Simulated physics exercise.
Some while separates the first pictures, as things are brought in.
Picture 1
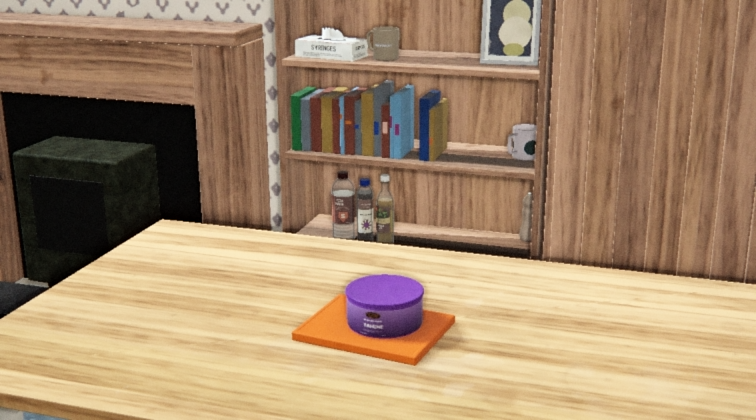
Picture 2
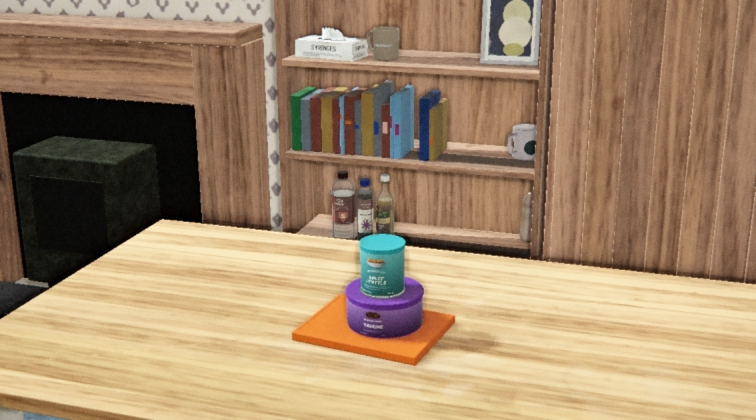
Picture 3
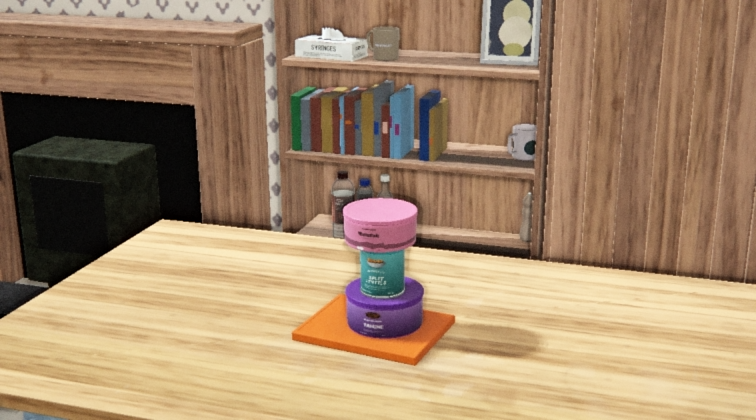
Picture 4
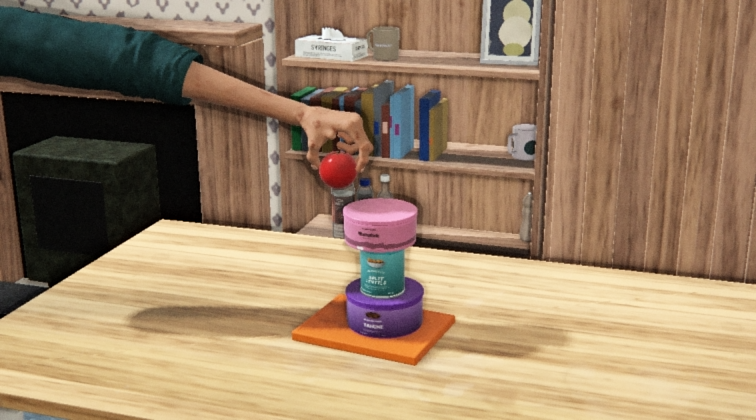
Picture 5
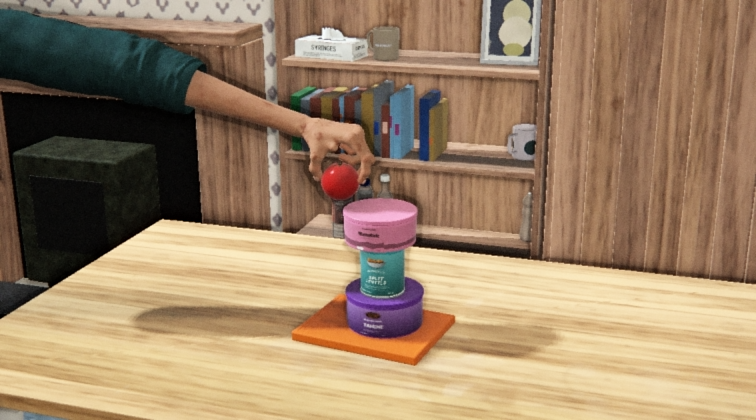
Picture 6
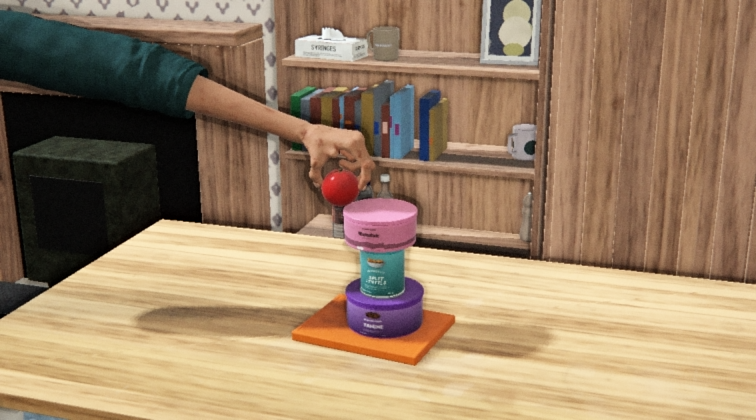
We see a purple tub on an orange tray on a wooden table, then a teal can and a pink tub stacked on it, before a hand from the left holds a red tomato and lowers it slightly beside the pink tub.
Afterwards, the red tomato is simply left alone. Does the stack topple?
Yes, doesn't stay together.
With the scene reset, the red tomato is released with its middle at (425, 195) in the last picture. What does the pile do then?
Next, the heap comes down.
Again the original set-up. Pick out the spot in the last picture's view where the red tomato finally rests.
In the final view it sits at roughly (268, 298).
Then, 0.40 s past the last view, red tomato now fallen.
Then, 0.50 s past the last view, things are still on the move.
Then, 1.10 s past the last view, nothing new.
Finally, fallen, red tomato; the other 4 still in place. Final places as the last picture's camera would see them, red tomato near (268, 298). The pile comes apart.
